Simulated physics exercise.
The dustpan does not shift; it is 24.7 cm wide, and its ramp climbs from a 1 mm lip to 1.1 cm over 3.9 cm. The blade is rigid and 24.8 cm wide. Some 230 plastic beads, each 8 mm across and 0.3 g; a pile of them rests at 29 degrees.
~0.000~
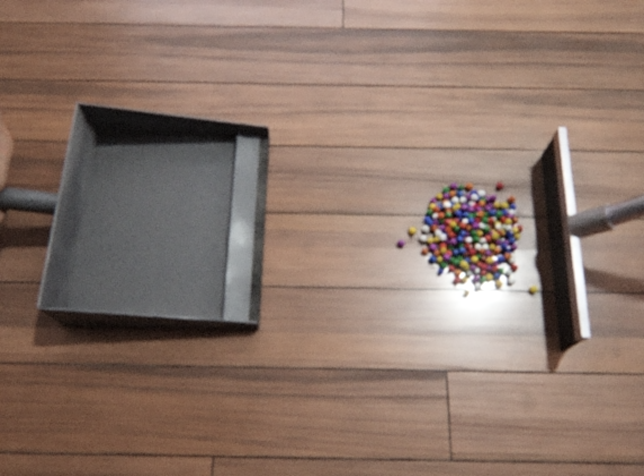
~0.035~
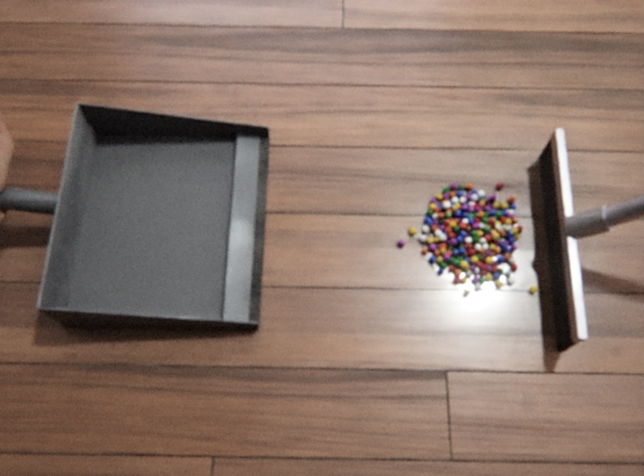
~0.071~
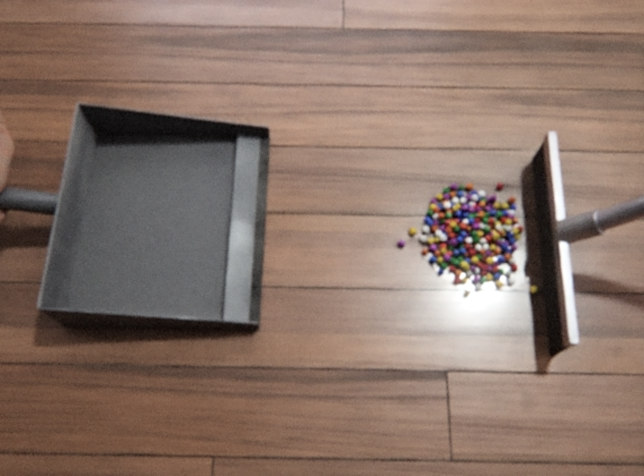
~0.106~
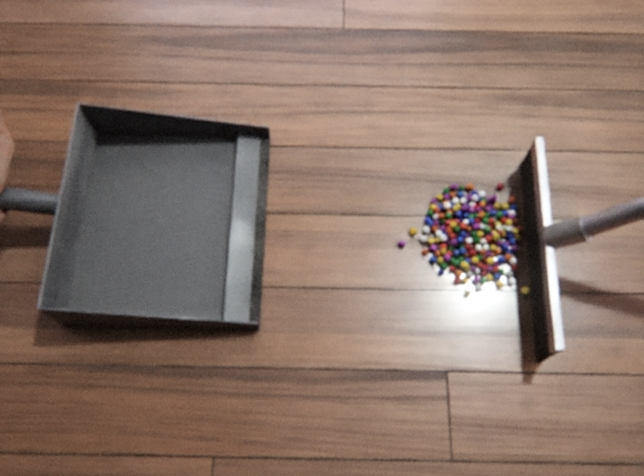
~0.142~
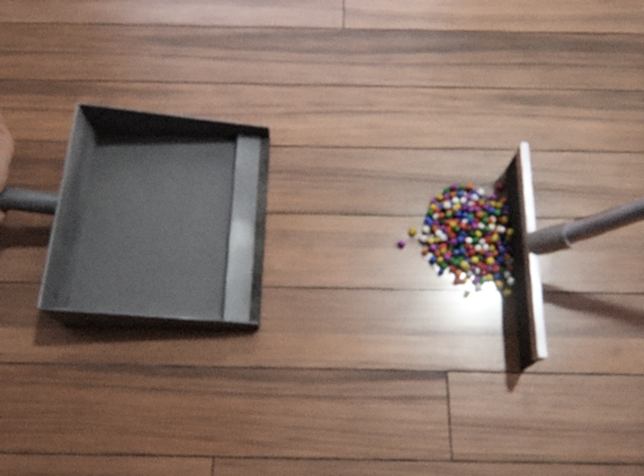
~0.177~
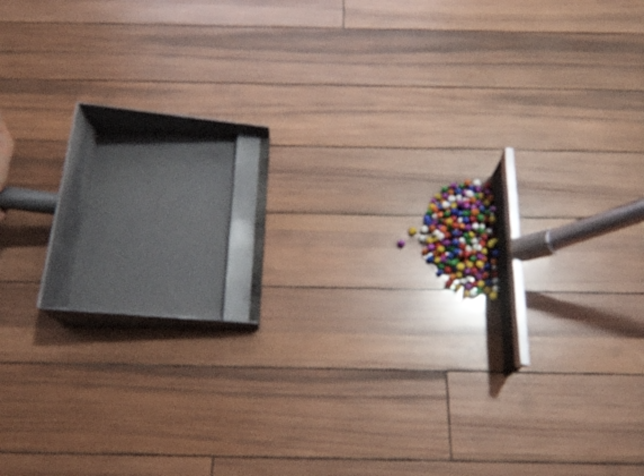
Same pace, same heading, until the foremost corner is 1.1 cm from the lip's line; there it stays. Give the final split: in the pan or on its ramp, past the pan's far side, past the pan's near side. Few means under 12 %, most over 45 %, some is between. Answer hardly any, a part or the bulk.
Pan: A part, far side: Hardly any, near side: A part.
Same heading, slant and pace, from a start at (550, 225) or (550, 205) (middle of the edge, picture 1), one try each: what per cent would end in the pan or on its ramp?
About 30 and 35 per cent.
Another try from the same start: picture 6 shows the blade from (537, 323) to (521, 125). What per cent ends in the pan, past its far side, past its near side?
Pan 45, far 15, near 0.
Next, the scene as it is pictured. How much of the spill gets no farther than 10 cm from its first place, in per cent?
About 0 per cent.
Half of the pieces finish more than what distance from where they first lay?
Some 26 cm.
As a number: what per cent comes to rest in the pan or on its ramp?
About 20 per cent.
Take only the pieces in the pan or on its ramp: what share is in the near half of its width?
Some 100 per cent.
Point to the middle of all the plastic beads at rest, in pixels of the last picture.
Around (265, 264).
Then, at 0.43 s, middle of the blade 15 cm from the lip; 0 % over the lip, far side 0 %, near side 5 %.
After 0.60 s, middle of the blade 6 cm from the lip; 0 % over the lip, far side 0 %, near side 15 %.
After 0.89 s, middle of the blade 1 cm from the lip; 25 % over the lip, far side 5 %, near side 20 %.
At rest (1.6 s), pan 20 %, far side 5 %, near side 20 %, in front of the lip or behind the blade 55 %.
